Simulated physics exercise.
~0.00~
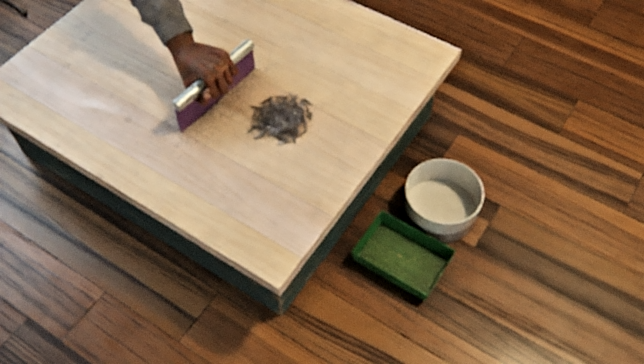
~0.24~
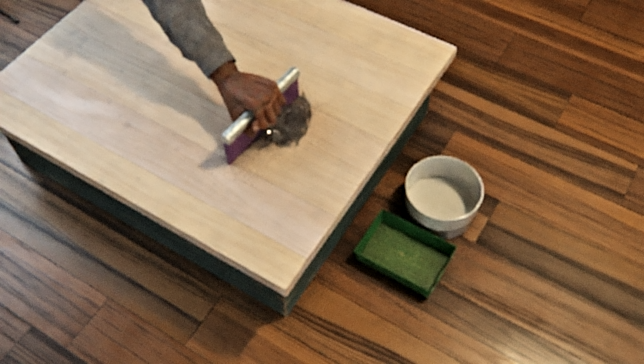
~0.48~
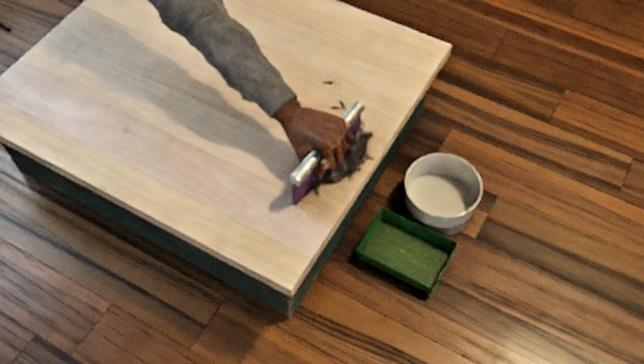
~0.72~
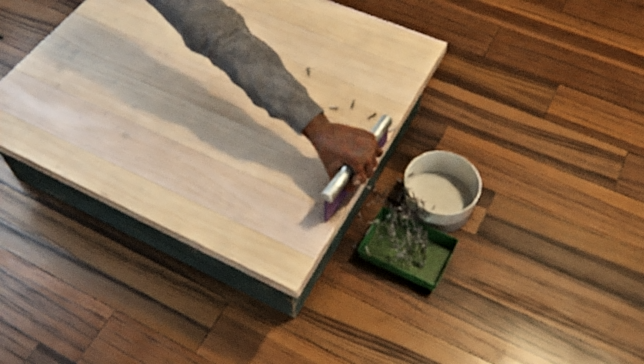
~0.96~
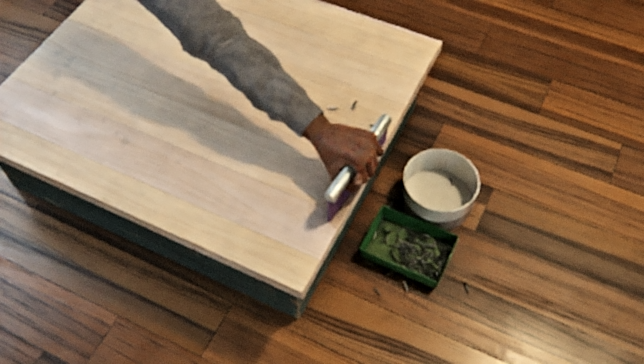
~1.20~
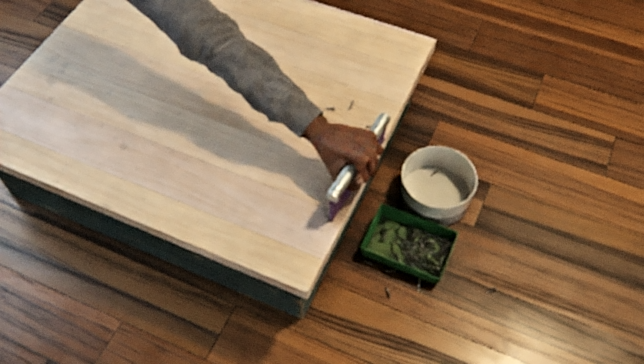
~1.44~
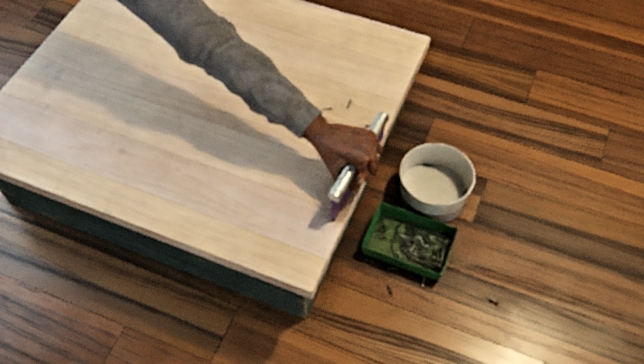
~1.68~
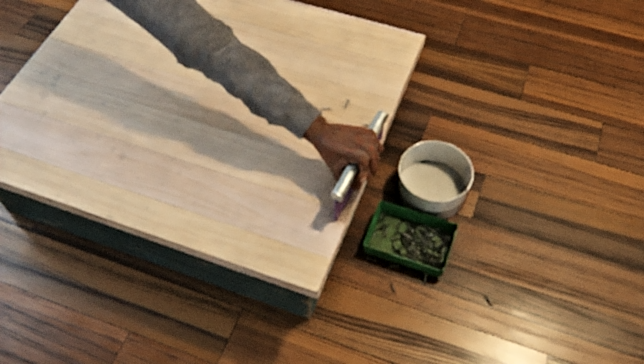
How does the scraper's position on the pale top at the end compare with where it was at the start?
It starts toward the back of the pale top, to the left of the heap of dark pieces, and ends farther right and nearer the viewer, at the right edge beside the green tin and white pot.
